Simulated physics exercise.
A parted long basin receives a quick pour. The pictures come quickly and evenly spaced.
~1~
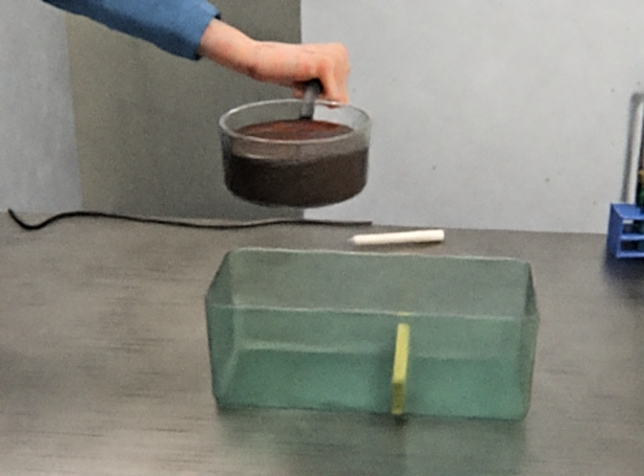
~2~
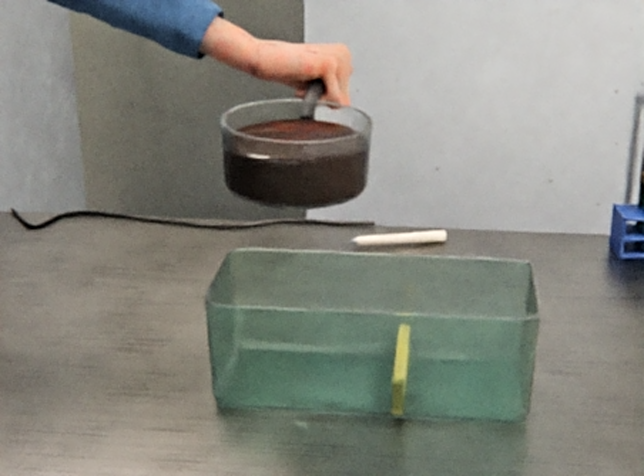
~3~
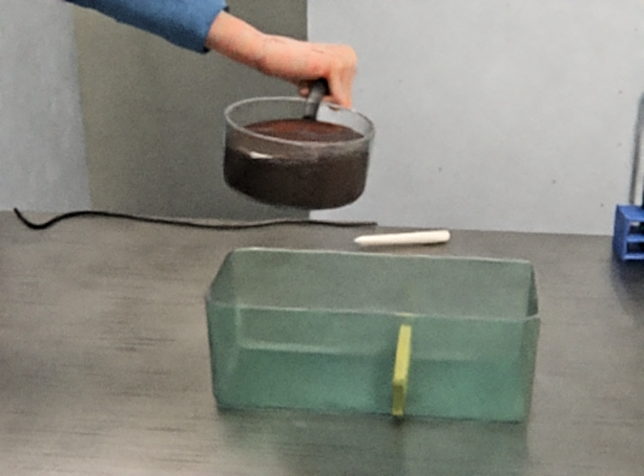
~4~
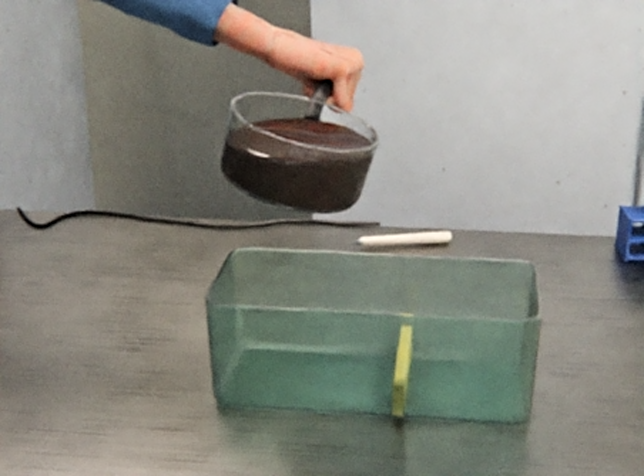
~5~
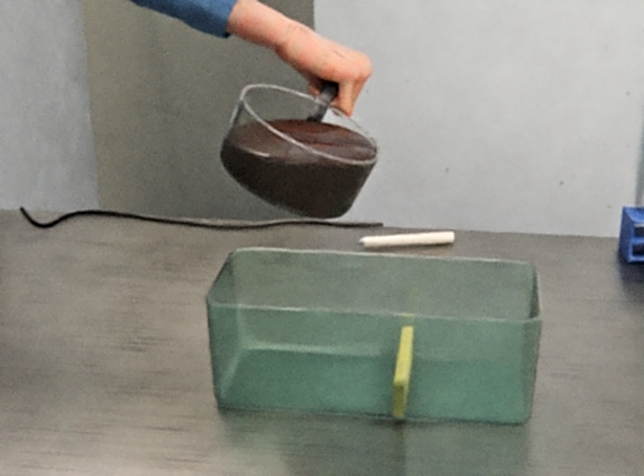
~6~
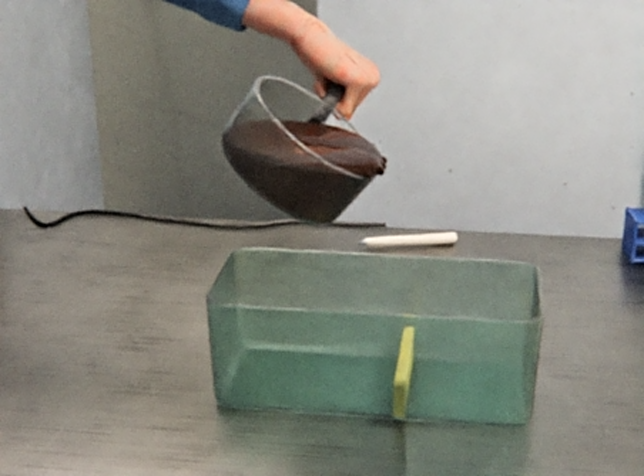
We see a hand holding a glass bowl of dark brown contents above a long greenish basin with a yellow divider, then tilting the bowl steadily to the right until the dark contents reach its lowered rim.
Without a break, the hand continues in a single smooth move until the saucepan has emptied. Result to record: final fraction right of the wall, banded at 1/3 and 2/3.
The right side of the wall holds a middle share, one third to two thirds.
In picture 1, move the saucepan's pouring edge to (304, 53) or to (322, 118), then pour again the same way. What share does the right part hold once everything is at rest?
Roughly 20 % and 20 %.
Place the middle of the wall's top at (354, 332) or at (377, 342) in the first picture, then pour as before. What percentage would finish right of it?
Roughly 85 per cent, and 65 per cent.
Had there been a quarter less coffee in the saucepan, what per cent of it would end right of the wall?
I'd put it at some 40 %.
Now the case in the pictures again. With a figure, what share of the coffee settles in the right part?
I'd say near 45 in a hundred.
A moment on, the saucepan is tipped right over and 14 per cent is still to pour, 8 is left of the wall and 37 right of it.
Next, the saucepan is tipped right over and 2 per cent is still to pour, 40 is left of the wall and 50 right of it.
Then the saucepan is tipped right over and 0 per cent is still to pour, 50 is left of the wall and 47 right of it.
Later the saucepan is tipped right over and 0 per cent is still to pour, 54 is left of the wall and 44 right of it.
In the end 54 per cent lies left of the wall, 44 right of it and 2 outside.
